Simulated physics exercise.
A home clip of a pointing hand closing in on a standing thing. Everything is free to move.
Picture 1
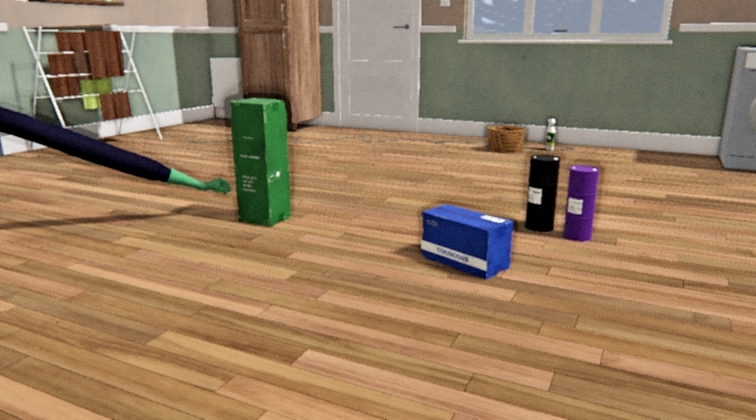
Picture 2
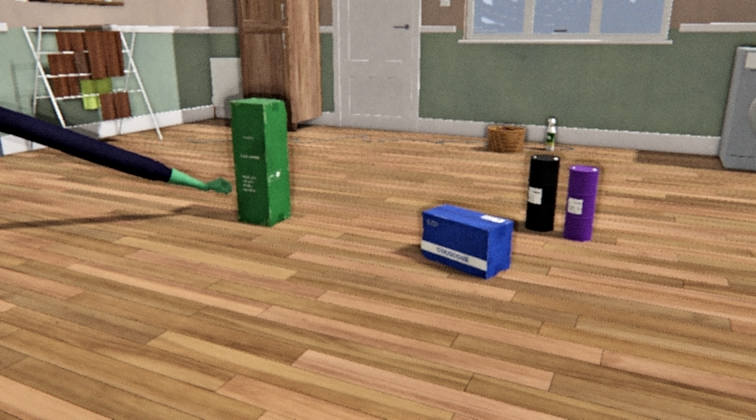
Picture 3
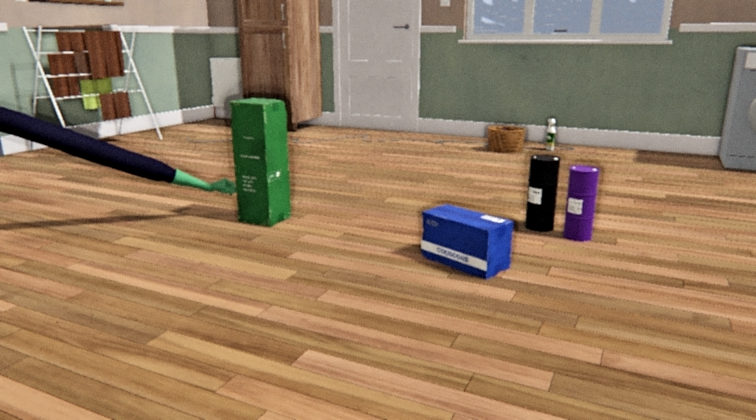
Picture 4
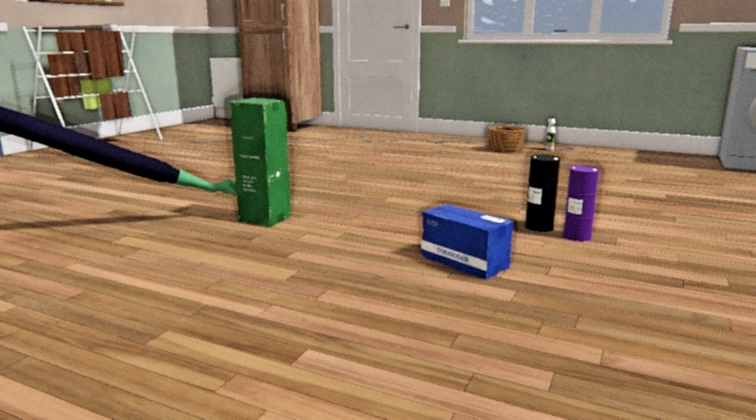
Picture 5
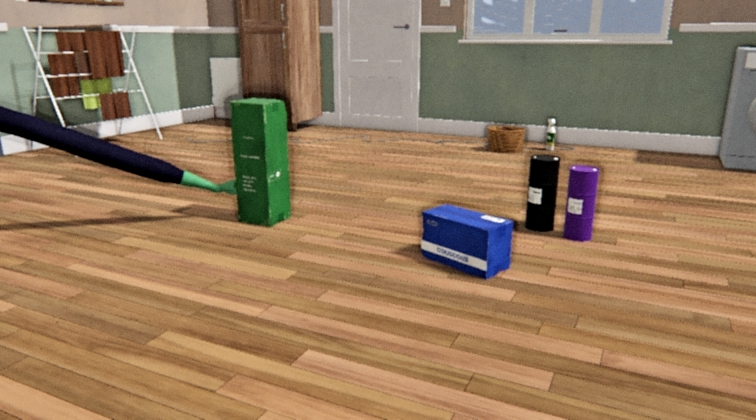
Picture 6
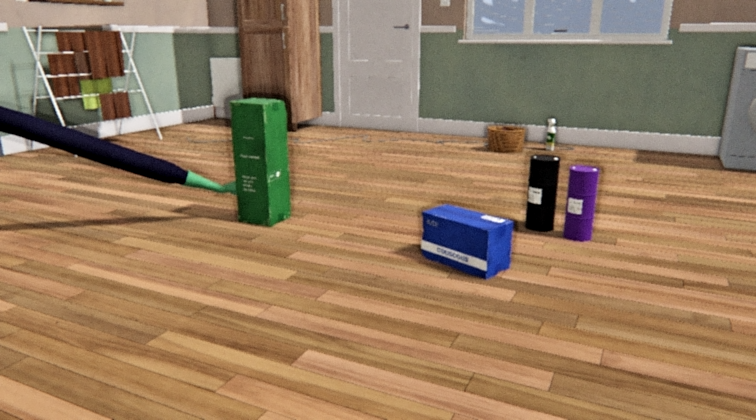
A green hand on a dark-sleeved arm edging slightly right against a tall green box, which stays still on wooden floorboards.
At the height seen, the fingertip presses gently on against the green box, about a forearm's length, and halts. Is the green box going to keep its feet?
The green box is still upright.
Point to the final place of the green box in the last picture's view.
Around (318, 169).
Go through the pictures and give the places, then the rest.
Green box (261, 162), in the first picture.
Green box (261, 162), in the second picture.
Green box (261, 162), in the third picture.
Green box (261, 162), in the fourth picture.
Green box (261, 162), in the fifth picture.
Green box (261, 162), in the sixth picture.
Then, 0.40 s later than the last frame, green box moved a little near (274, 164).
Then, 0.90 s later than the last frame, green box moved about its own width near (292, 166).
Then, 1.40 s later than the last frame, green box moved about its own width near (310, 168).
When it is over, moved from the start, green box. End places, in pixels of the last picture, green box near (318, 169).
